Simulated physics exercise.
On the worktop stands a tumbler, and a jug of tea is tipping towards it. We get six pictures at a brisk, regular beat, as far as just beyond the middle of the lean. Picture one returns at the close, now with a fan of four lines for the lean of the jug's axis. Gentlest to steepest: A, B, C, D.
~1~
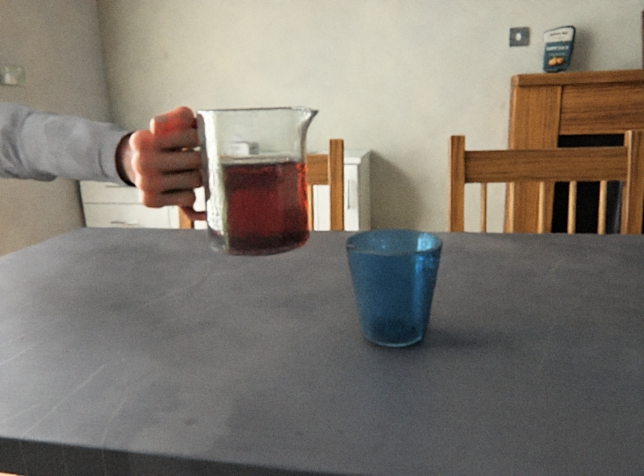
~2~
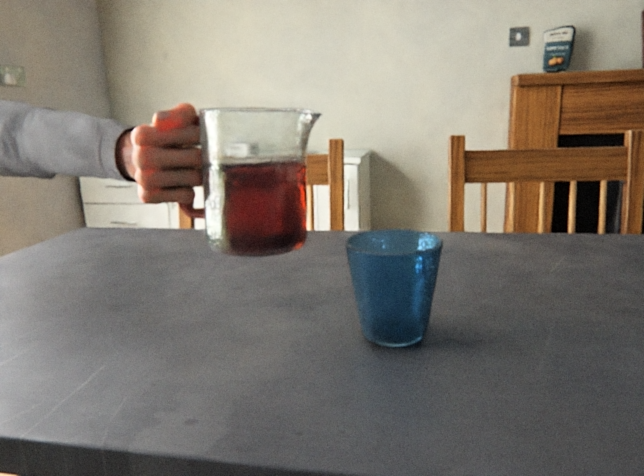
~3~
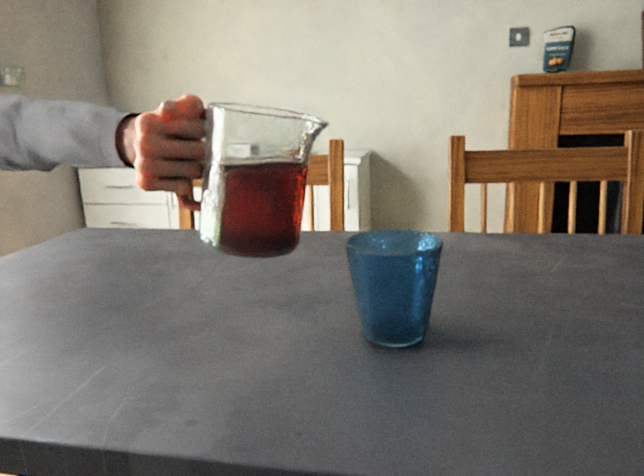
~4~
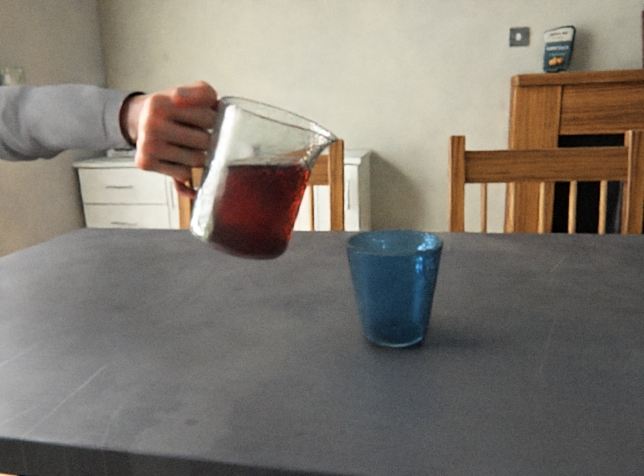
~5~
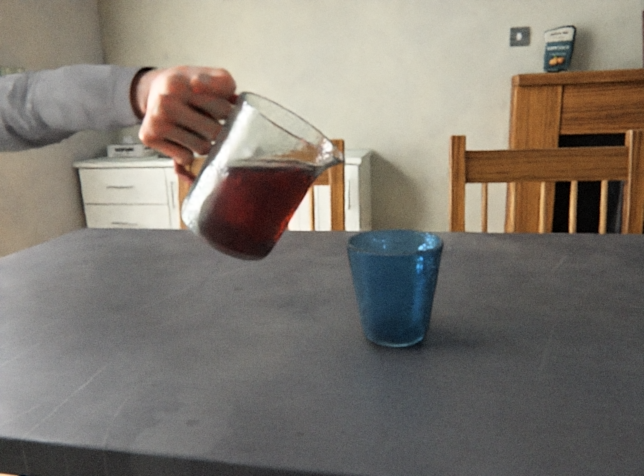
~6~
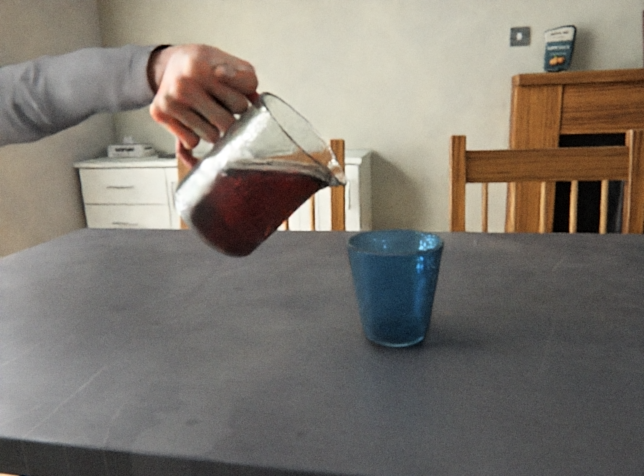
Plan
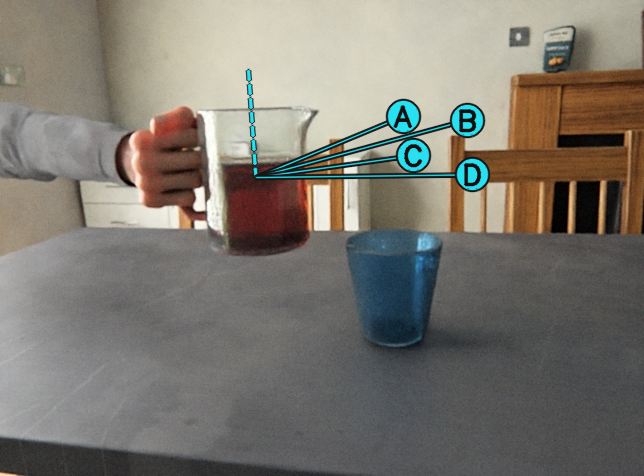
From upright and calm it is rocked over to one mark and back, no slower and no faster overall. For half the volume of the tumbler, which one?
Choose A.
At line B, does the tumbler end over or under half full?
Over.
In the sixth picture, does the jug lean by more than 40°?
Yes.
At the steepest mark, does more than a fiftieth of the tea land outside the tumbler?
Yes, it does.
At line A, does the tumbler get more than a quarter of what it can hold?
Yes.
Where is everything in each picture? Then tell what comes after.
Upright, lip at (317, 110); rim of the tumbler round (393, 240); nothing has left yet.
Tipped about 3°, lip at (319, 113); nothing has left yet.
Tipped about 10°, lip at (327, 123); nothing has left yet.
Tipped about 21°, lip at (336, 139); nothing has left yet.
Tipped about 34°, lip at (344, 160); nothing has left yet.
Tipped about 48°, lip at (346, 183); nothing has left yet.
On the marked copy, A at (387, 122); B at (450, 124); C at (396, 158); D at (455, 175).
With A, the tumbler ends with about 49 % of what it can hold.
With B, the tumbler ends with about 67 % of what it can hold.
With C, the tumbler ends with about 71 % of what it can hold; 11 % of the tea is spilt.
With D, the tumbler ends with about 63 % of what it can hold; 28 % of the tea is spilt.
